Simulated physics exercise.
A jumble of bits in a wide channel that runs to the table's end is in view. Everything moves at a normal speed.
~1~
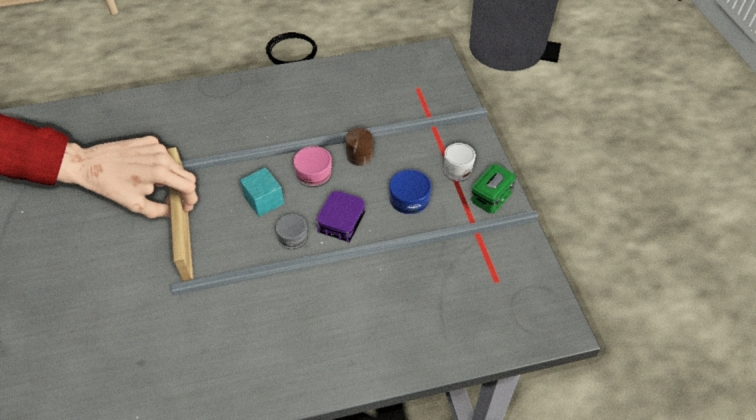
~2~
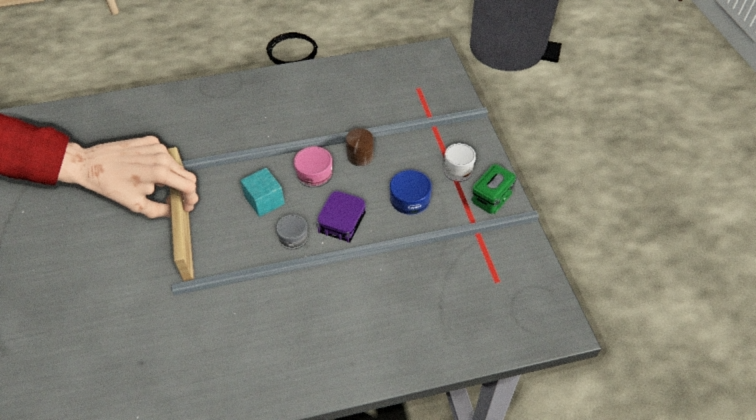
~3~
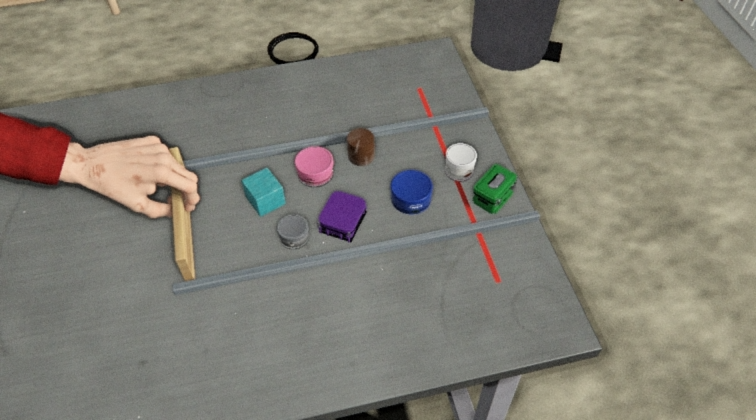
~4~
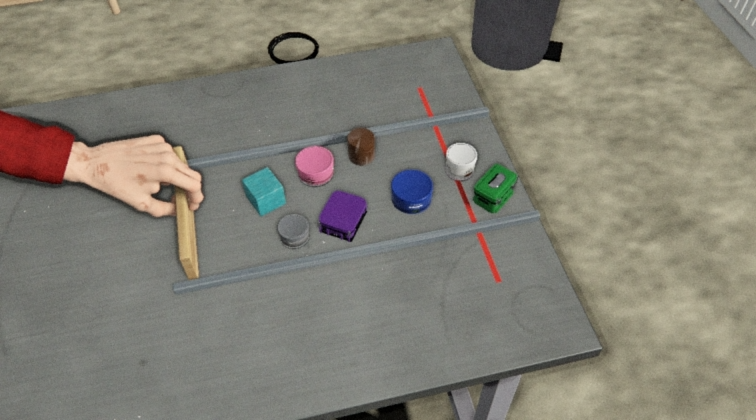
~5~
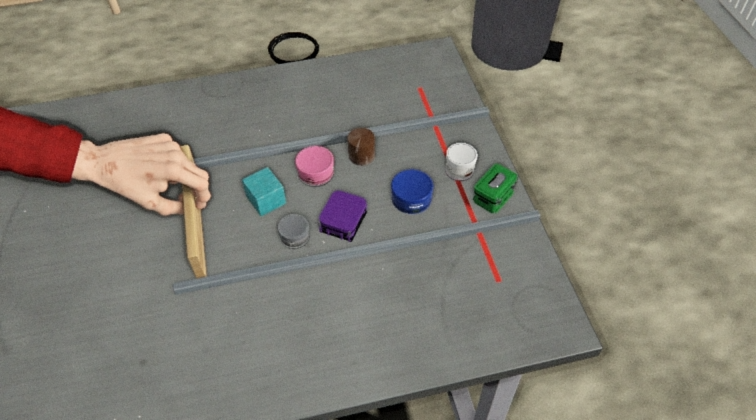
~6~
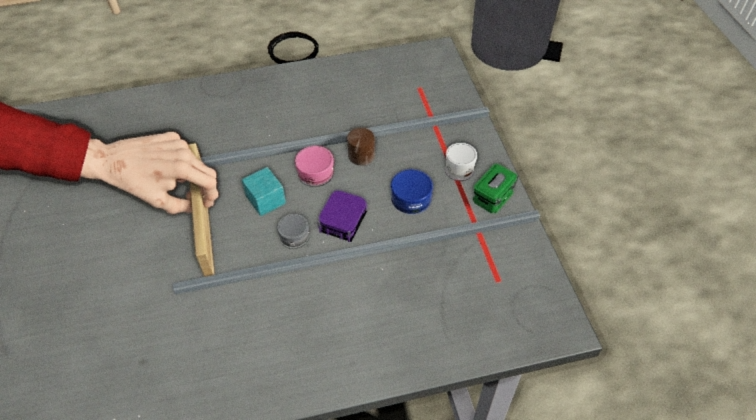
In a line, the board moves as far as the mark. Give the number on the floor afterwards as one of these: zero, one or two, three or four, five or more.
On the floor afterwards: One or two.
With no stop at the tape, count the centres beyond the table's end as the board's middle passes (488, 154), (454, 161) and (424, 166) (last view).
In order: 5, 2, 0.
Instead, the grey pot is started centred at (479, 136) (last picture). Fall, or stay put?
Here it goes off.
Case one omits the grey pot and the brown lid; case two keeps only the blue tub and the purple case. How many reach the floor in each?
You'd see 1 fallen, and 0 in the other try.
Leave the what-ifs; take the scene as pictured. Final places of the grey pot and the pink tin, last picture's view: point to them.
Taking them in turn, first comes (486, 207), then (460, 135).
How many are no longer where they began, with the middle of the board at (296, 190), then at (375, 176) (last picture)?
Tally: First 4; then 7.
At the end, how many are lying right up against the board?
It touches 3.
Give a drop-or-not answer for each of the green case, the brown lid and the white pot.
For the green case, it ends up falling; for the brown lid, it stays up there; for the white pot, it ends up falling.
A little later, none off yet; green case at rest near (494, 189); white pot at rest near (460, 162); blue tub at rest near (412, 192).
Next, none off yet; green case at rest near (494, 189); white pot at rest near (460, 162); blue tub shifted a little near (426, 183).
Later still, none off yet; green case at rest near (497, 190); white pot shifted about its own width near (484, 143); blue tub shifted about its own width near (458, 160).
When it is over, the number that fall off is one or two; down, white pot and green case.
